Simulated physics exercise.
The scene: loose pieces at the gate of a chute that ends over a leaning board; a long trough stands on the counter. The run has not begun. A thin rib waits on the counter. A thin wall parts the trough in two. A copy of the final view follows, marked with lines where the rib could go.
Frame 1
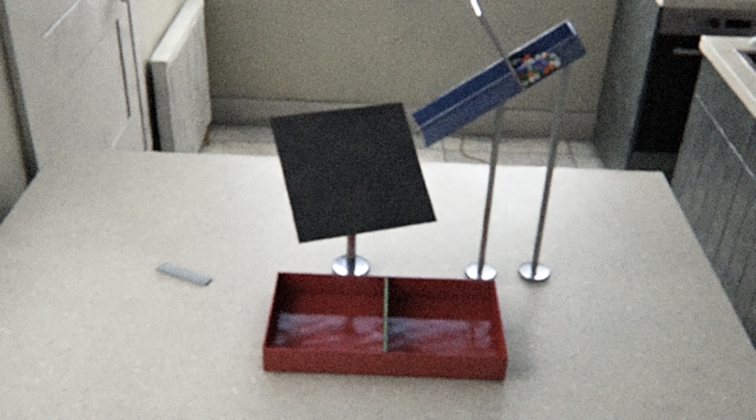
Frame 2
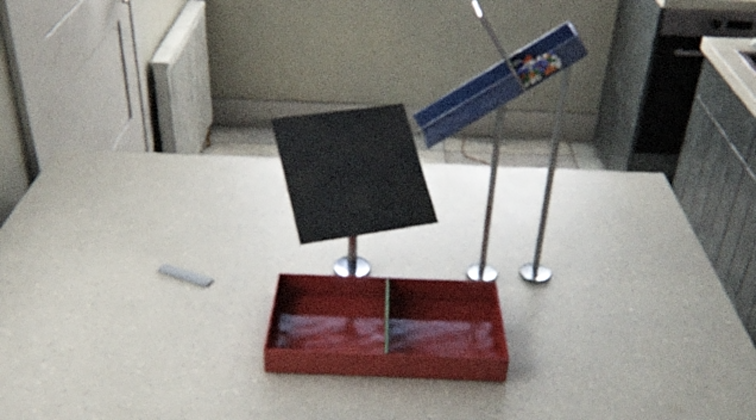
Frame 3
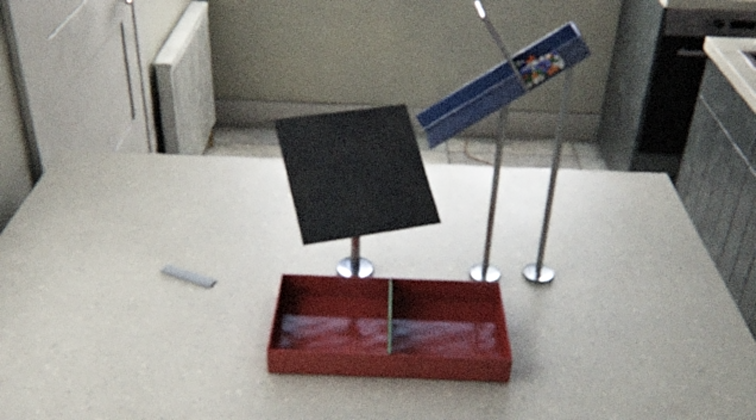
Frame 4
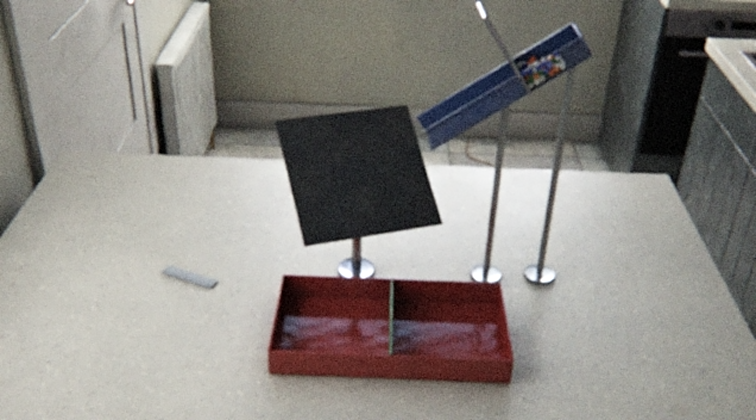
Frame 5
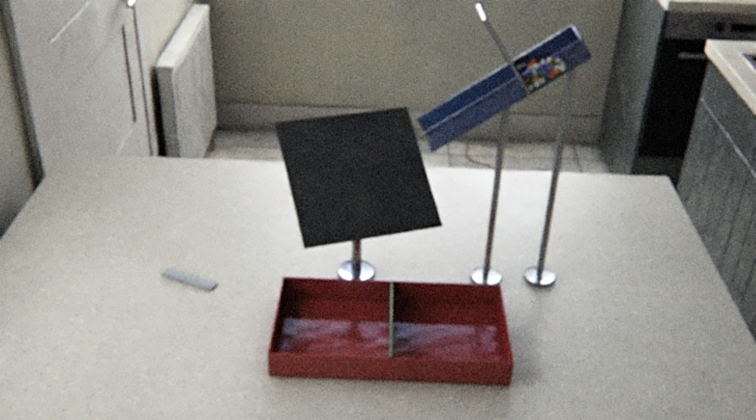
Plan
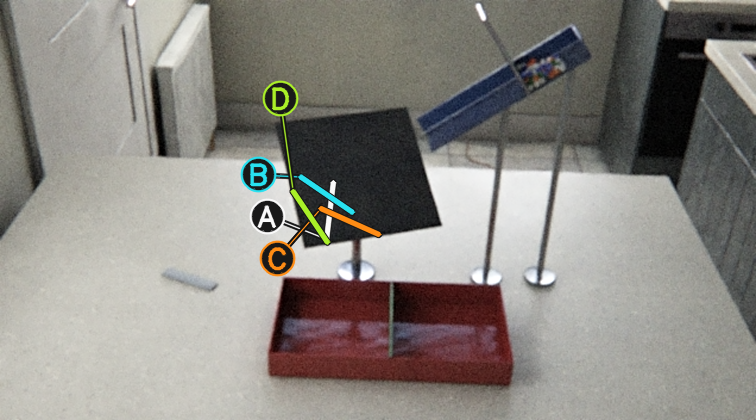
A kitchen with pale cabinets, a radiator and a dark oven is seen from slightly above, across a light speckled counter. A blue chute on thin metal stands slopes down leftward from the upper right, small multicoloured beads near its upper end, towards a tilted black board behind a red two-part trough, with a thin grey strip lying at left. Nothing on the counter moves; only the view shifts very slightly.
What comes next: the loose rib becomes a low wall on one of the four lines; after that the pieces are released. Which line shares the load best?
I would pick line B.
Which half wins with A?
The left half.
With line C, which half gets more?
More lands on the right.
On the marked copy, line A from (333, 182) to (326, 239); line B from (300, 177) to (352, 212); line C from (320, 208) to (378, 234); line D from (293, 191) to (327, 242).
With A, of what is caught, nearly all in the left half, a small part in the right.
With B, of what is caught, about half in the left half, about half in the right.
With C, of what is caught, a small part in the left half, most in the right.
With D, of what is caught, nearly all in the left half, a small part in the right.
